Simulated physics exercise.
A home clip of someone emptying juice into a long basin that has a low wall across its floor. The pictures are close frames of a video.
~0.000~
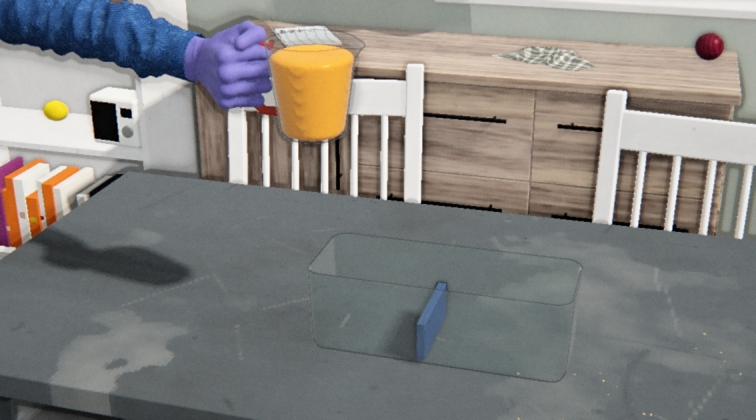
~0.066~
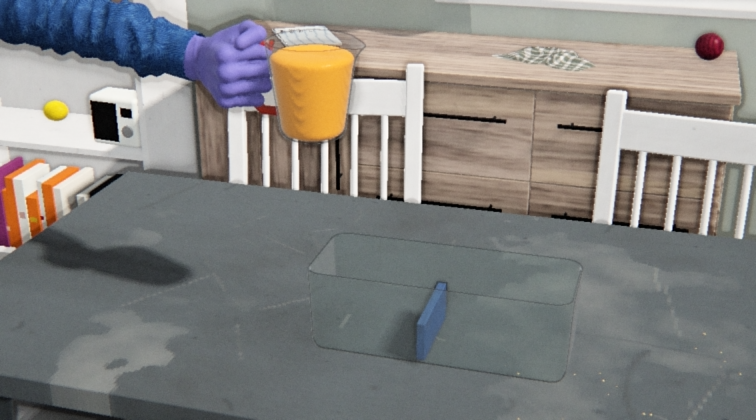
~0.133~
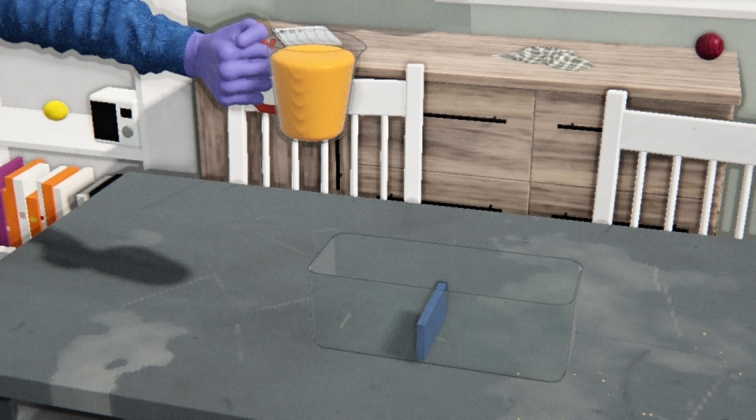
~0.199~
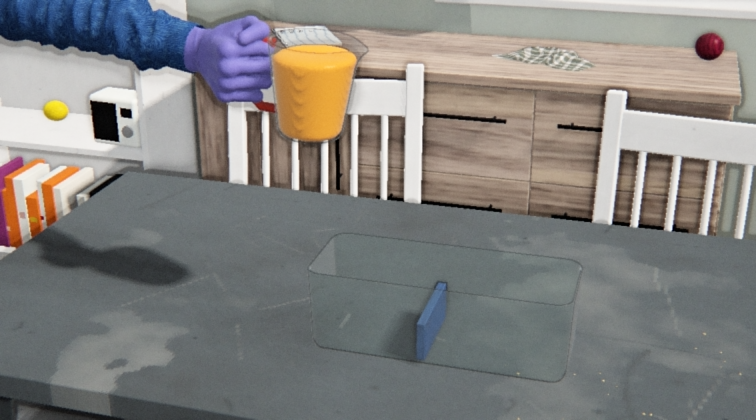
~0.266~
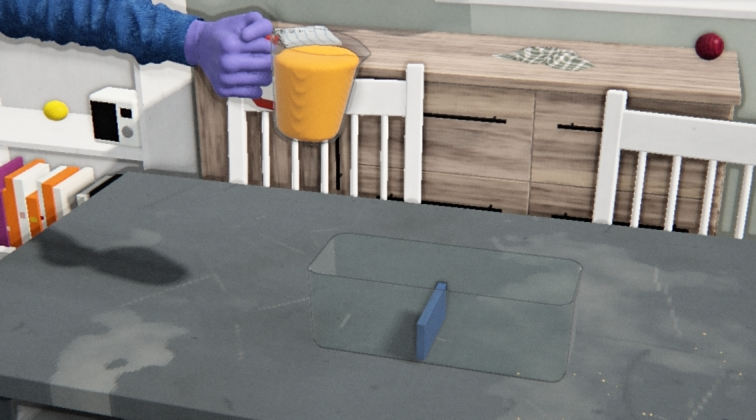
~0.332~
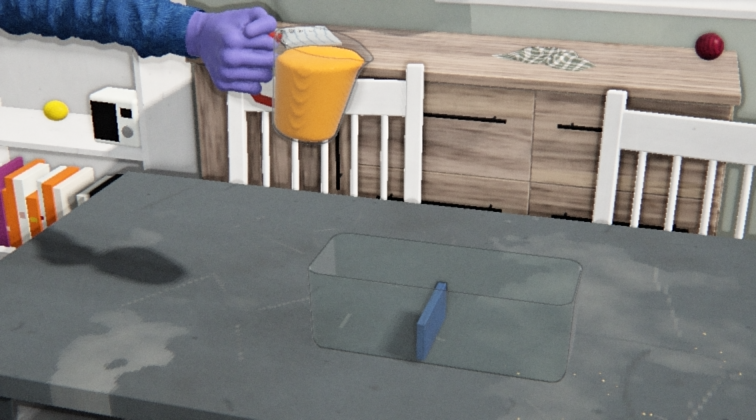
A purple-gloved hand in a fuzzy blue sleeve, at upper left, slowly tilts a clear jug of orange juice clockwise, its rim leaning gradually to the right while the juice stays inside. Below sits a long, clear, empty basin with a low blue wall across its floor, on a mottled grey table. The still camera looks slightly down across a room with white chairs, a wooden cabinet and a red ball.
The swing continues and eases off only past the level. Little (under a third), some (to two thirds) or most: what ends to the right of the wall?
In the end from a third to two thirds is right of the wall.
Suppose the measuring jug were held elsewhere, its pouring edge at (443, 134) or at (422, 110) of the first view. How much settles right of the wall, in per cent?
First some 100, then 95 per cent.
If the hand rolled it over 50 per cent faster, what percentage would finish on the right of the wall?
Near 45 %.
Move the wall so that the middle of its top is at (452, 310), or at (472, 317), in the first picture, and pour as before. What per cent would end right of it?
In turn 15 and 5 in a hundred.
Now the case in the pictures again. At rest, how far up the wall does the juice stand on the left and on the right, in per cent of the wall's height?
Near 30 on the left, 30 on the right.
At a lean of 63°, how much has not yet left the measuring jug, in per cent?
Near 75 %.
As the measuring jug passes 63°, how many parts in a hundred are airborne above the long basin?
About 20 per cent.
A moment on, the measuring jug is tipped part way and 75 per cent is still to pour, 2 is left of the wall and 3 right of it.
Next, the measuring jug is tipped on its side and 18 per cent is still to pour, 9 is left of the wall and 48 right of it.
Then the measuring jug is tipped right over and 0 per cent is still to pour, 37 is left of the wall and 60 right of it.
Later the measuring jug is tipped right over and 0 per cent is still to pour, 37 is left of the wall and 60 right of it.
Finally, 37 per cent lies left of the wall, 60 right of it and 2 outside.
